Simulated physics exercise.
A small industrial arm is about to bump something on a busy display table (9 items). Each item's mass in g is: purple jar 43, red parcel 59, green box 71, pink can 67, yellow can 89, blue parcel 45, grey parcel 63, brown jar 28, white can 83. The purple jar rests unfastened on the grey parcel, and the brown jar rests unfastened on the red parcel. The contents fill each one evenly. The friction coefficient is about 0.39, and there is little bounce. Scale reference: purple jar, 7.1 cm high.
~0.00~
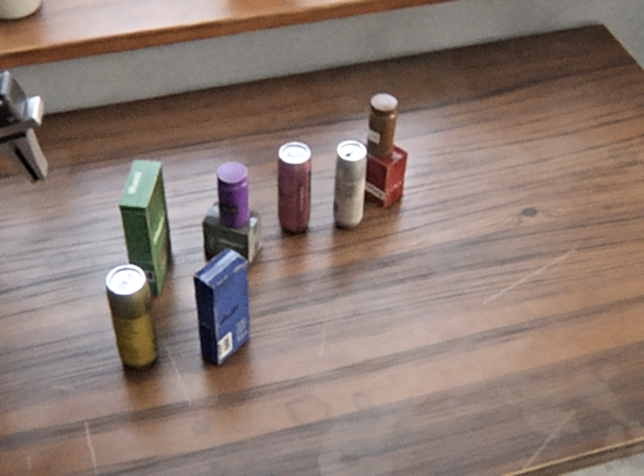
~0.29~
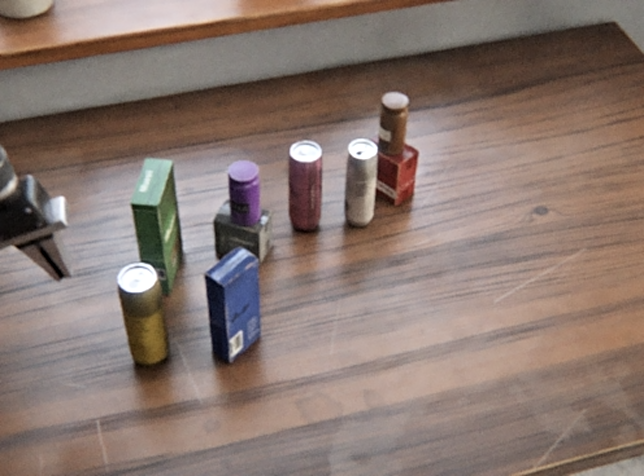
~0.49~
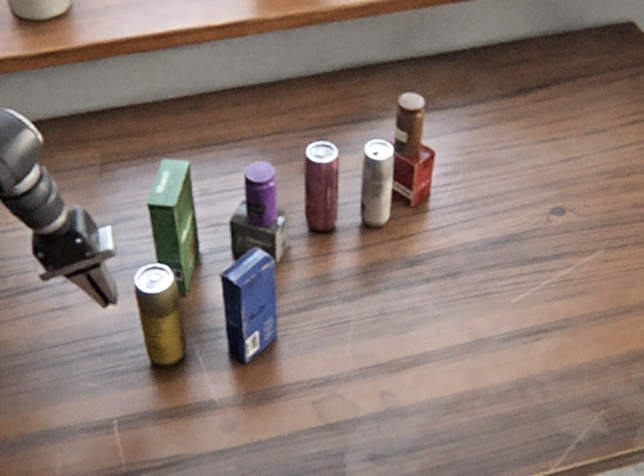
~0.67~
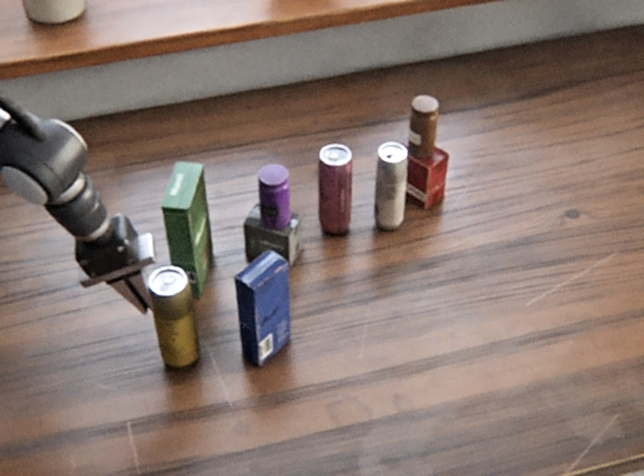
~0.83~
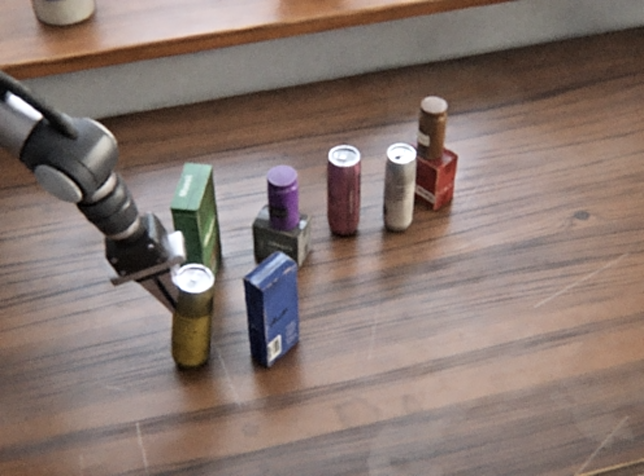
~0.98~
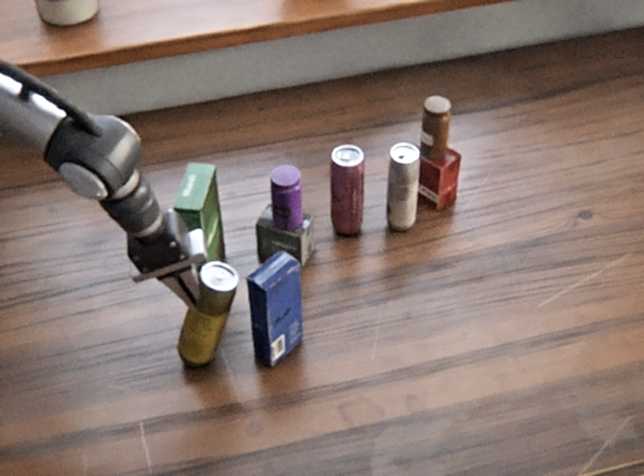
A dark robotic arm enters from the left above a brown wooden table, seen from a raised angle with a pale wall and wooden ledge behind. Yellow, pink and white cans stand among green and blue boxes, with a purple jar on a grey box and a brown jar on a red one. The view shifts slightly left as the gripper reaches the yellow can, which leans right.
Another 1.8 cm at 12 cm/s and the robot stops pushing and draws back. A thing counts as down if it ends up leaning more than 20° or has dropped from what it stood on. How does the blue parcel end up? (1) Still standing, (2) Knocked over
2, knocked over.
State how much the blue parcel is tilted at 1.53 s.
Tilt: Around 90°.
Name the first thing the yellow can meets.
First contact is with the blue parcel.
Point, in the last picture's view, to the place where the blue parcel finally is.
Near (335, 386).
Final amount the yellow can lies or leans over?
Roughly 90 degrees.
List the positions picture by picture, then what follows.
In the first frame, fingers at (30, 151); yellow can (133, 320) upright; blue parcel (223, 308).
In the second frame, fingers at (55, 250); yellow can (144, 318) upright; purple jar (244, 194), red parcel (390, 169).
In the third frame, fingers at (102, 278); yellow can (161, 319) upright; green box (175, 228), pink can (322, 189).
In the fourth frame, fingers at (142, 284); yellow can (175, 321) upright; grey parcel (274, 235), brown jar (423, 127).
In the fifth frame, fingers at (170, 282); yellow can (192, 320) leaning 8°; white can (399, 190).
In the sixth frame, fingers at (191, 280); yellow can (206, 317) leaning 17°; blue parcel (276, 310).
After 1.23 s, blue parcel and yellow can touch at 1.02 s; leaning yellow can 41°, blue parcel 16°.
After 1.53 s, leaning blue parcel 90°, yellow can 90°.
After 1.98 s, green box and yellow can touch at 1.57 s; grey parcel and yellow can touch at 1.61 s; leaning blue parcel 90°, yellow can 90°.
At rest, past 20° or fallen, yellow can and blue parcel. Standing, green box, grey parcel, pink can, white can, red parcel, purple jar and brown jar.
